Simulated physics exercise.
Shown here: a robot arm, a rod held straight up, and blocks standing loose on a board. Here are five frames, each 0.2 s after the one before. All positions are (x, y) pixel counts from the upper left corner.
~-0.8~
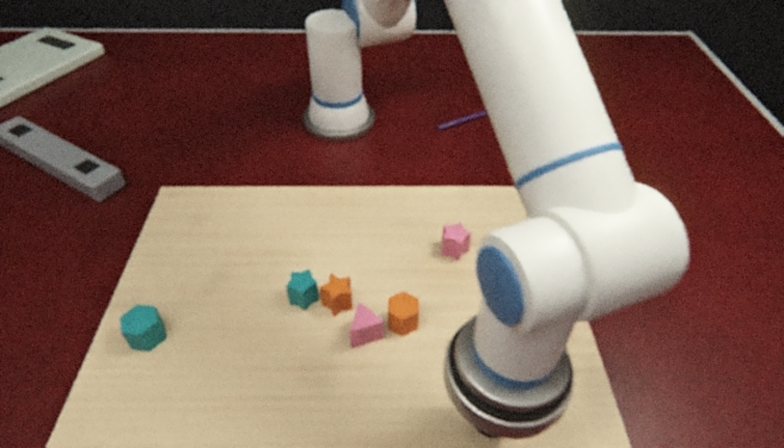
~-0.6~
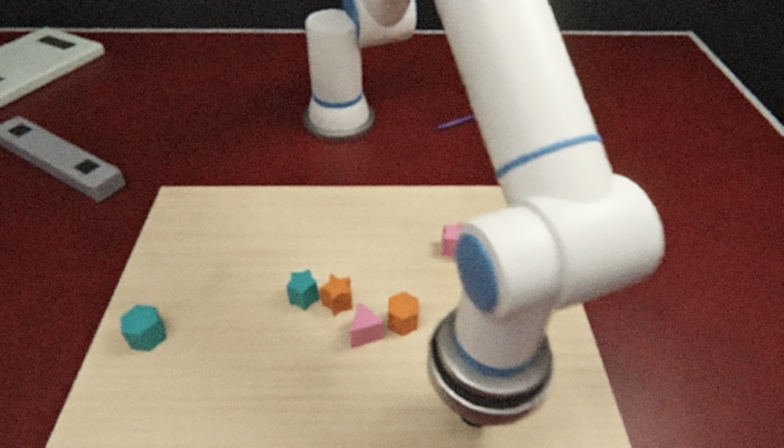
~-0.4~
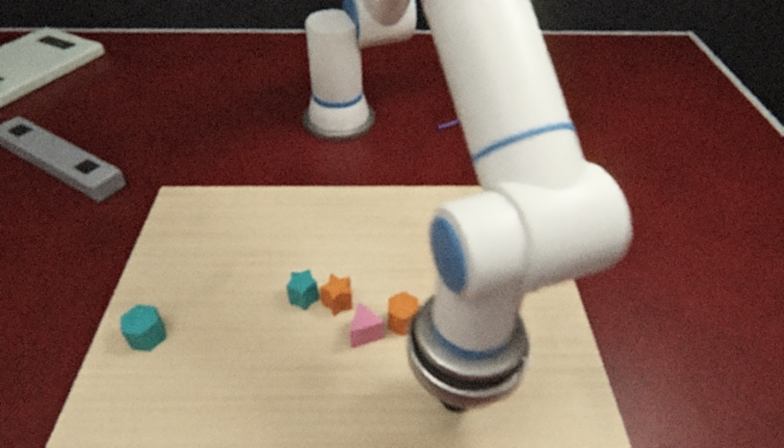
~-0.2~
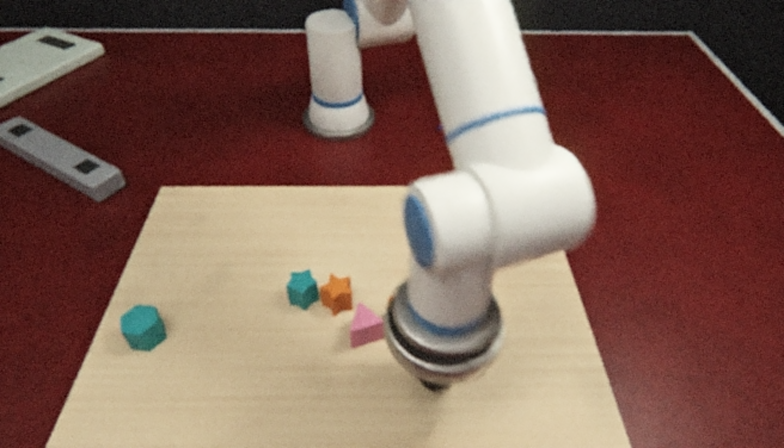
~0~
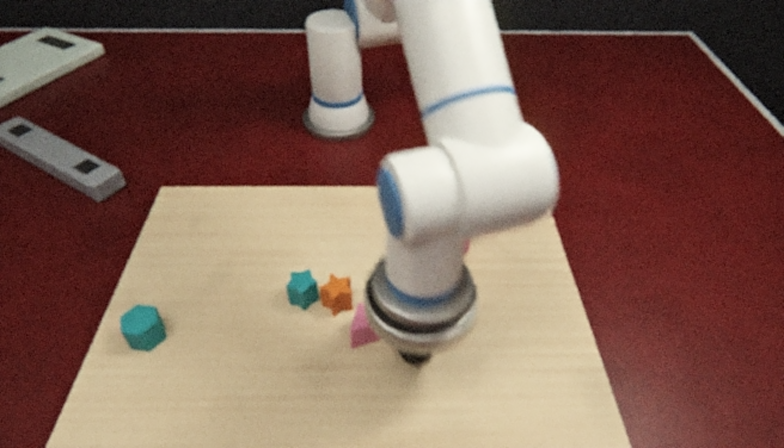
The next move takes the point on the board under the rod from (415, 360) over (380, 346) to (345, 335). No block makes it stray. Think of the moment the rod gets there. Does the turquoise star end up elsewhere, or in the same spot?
It stays.
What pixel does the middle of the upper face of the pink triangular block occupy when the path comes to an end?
It is at (326, 301).
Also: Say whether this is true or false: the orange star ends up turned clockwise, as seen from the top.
It is true.
Halfway along, rod at (380, 338); pink triangular block at (358, 313), turned 25° anticlockwise.
At the end, rod at (345, 327); turquoise star unmoved; orange star at (329, 280), turned 45° clockwise; pink triangular block at (326, 301), turned 15° anticlockwise.
